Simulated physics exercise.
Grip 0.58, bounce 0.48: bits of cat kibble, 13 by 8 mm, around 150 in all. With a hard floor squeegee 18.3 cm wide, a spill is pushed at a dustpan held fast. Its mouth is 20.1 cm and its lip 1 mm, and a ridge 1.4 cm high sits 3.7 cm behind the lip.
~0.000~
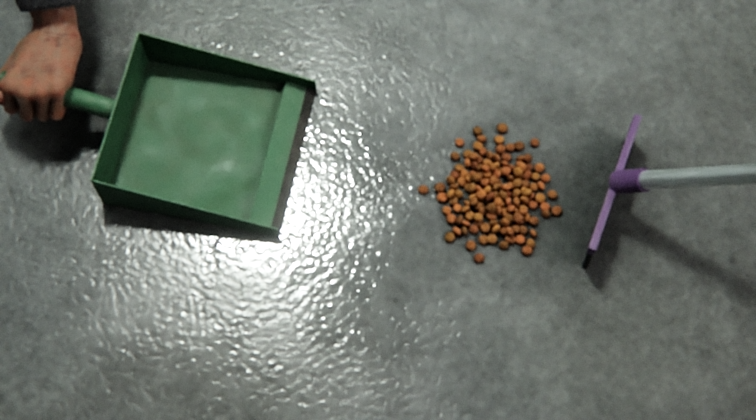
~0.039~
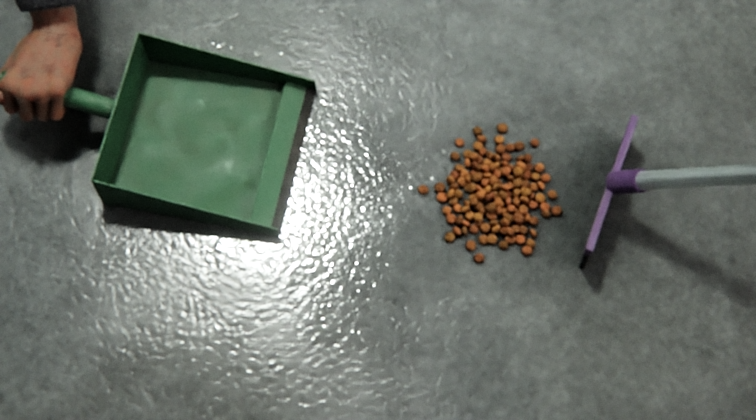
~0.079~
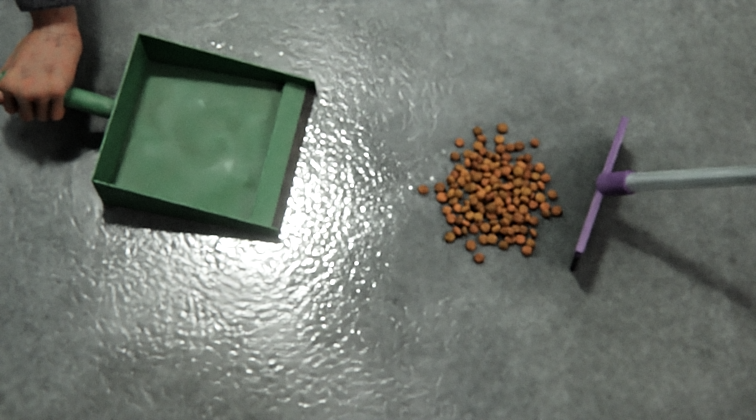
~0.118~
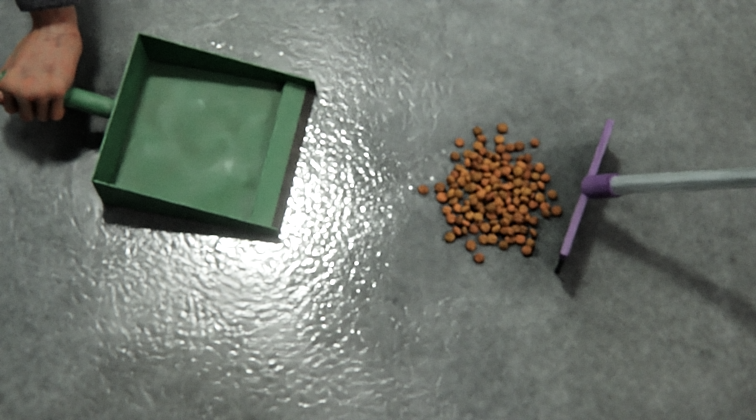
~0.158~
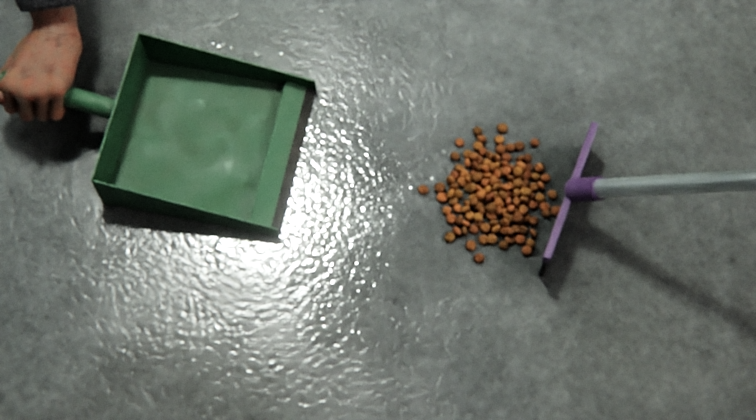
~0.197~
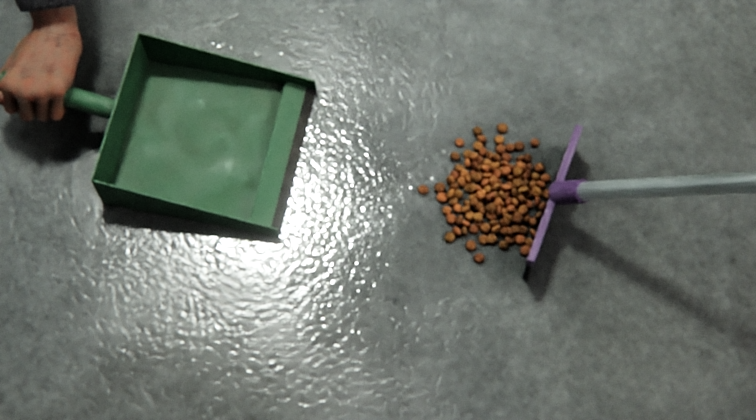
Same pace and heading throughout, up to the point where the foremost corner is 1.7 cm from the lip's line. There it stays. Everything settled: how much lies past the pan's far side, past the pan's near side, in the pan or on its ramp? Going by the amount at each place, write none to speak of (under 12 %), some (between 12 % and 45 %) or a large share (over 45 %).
Far side: None to speak of, near side: Some, pan: None to speak of.
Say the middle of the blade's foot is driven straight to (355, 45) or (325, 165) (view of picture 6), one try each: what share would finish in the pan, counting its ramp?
Some 0 per cent on the first try, 20 per cent on the second.
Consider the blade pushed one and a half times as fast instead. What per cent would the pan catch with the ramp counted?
I'd put it at close to 5 per cent.
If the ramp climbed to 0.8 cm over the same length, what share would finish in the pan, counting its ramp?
Estimated share: Around 0 in a hundred.
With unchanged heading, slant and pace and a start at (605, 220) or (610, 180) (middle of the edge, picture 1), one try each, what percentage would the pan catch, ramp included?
About 0 and 5 per cent.
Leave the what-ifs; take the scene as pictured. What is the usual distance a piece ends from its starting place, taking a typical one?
I'd say close to 18 cm.
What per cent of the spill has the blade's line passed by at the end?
Something like 50 per cent, roughly.
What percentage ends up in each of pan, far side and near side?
Far side: 0%. Near side: 20%. Pan: 5%.
Then, at 0.50 s, middle of the blade 18 cm from the lip; 0 % over the lip, far side 0 %, near side 5 %.
After 0.70 s, middle of the blade 8 cm from the lip; 0 % over the lip, far side 0 %, near side 10 %.
Then, at 1.02 s, middle of the blade 3 cm from the lip; 5 % over the lip, far side 0 %, near side 20 %.
By 1.3 s all is still; far side 0 %, near side 20 %, pan 5 %, in front of the lip or behind the blade 80 %.
